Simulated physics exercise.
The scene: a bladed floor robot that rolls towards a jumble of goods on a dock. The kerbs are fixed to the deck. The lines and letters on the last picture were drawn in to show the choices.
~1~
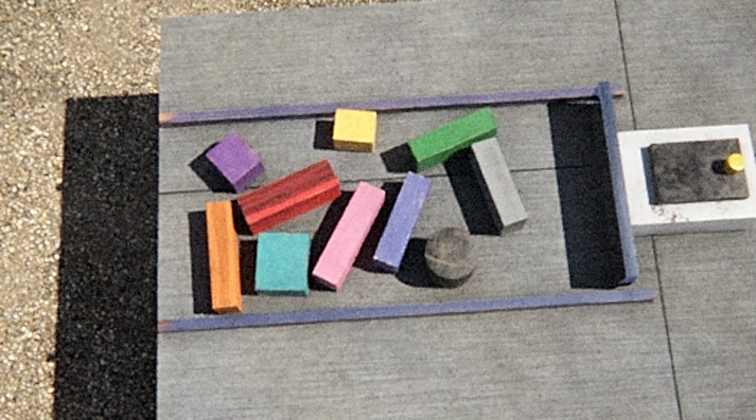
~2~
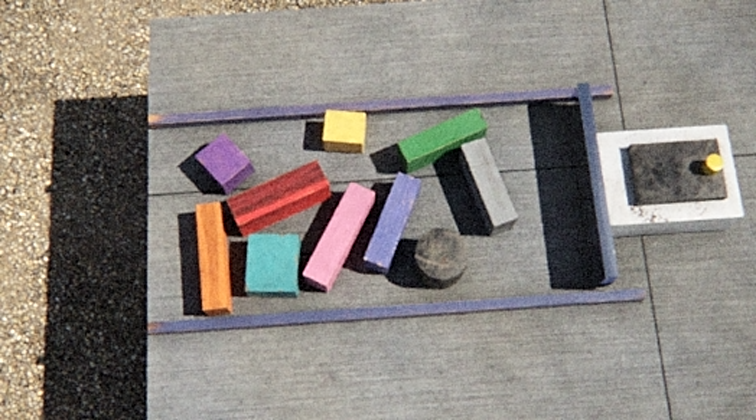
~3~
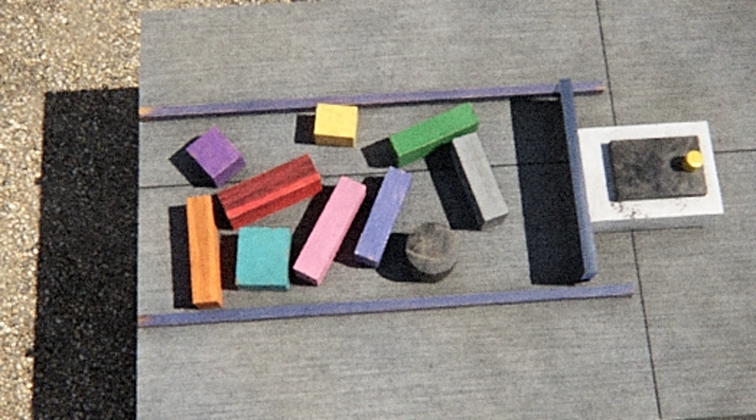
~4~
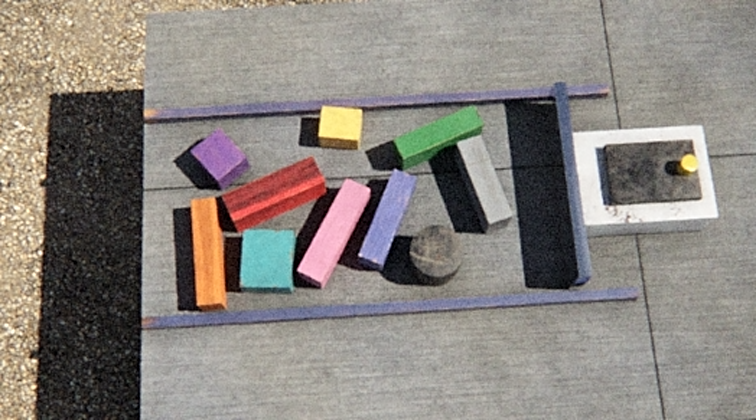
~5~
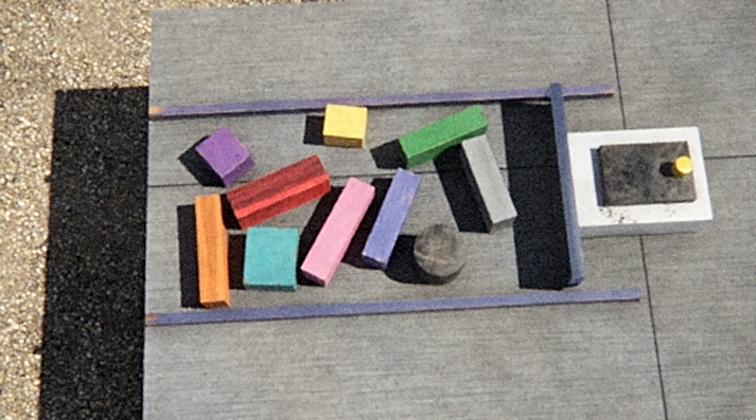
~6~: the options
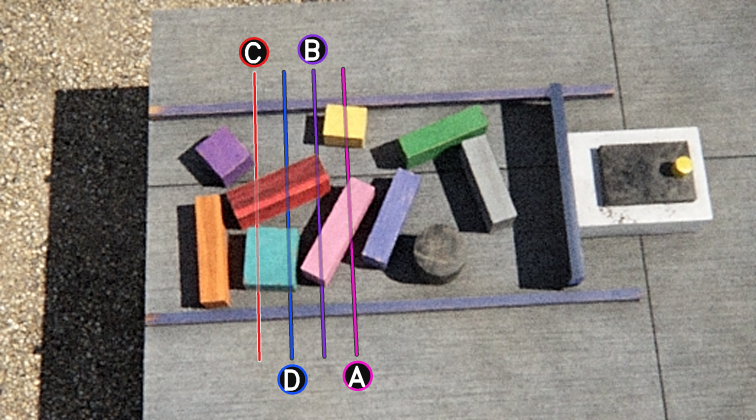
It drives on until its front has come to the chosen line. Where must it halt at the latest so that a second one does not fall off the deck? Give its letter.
Stop at D.
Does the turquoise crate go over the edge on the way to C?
Yes.
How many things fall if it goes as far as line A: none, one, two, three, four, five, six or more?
The count is none.
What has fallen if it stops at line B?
It is the orange stick.
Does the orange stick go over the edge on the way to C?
By then, yes.
On the copy, A at (350, 205); B at (319, 207); C at (257, 210); D at (288, 208).
On D. First, robot (542, 178); green bar (409, 142); grey stick (445, 187).
Then, robot (442, 183); orange stick (187, 255); turquoise crate (235, 258).
Finally, robot (363, 187); orange stick over the edge; turquoise crate (157, 265); one fallen.
By contrast, A is within the limit but short; B is within the limit but short; C drops three.
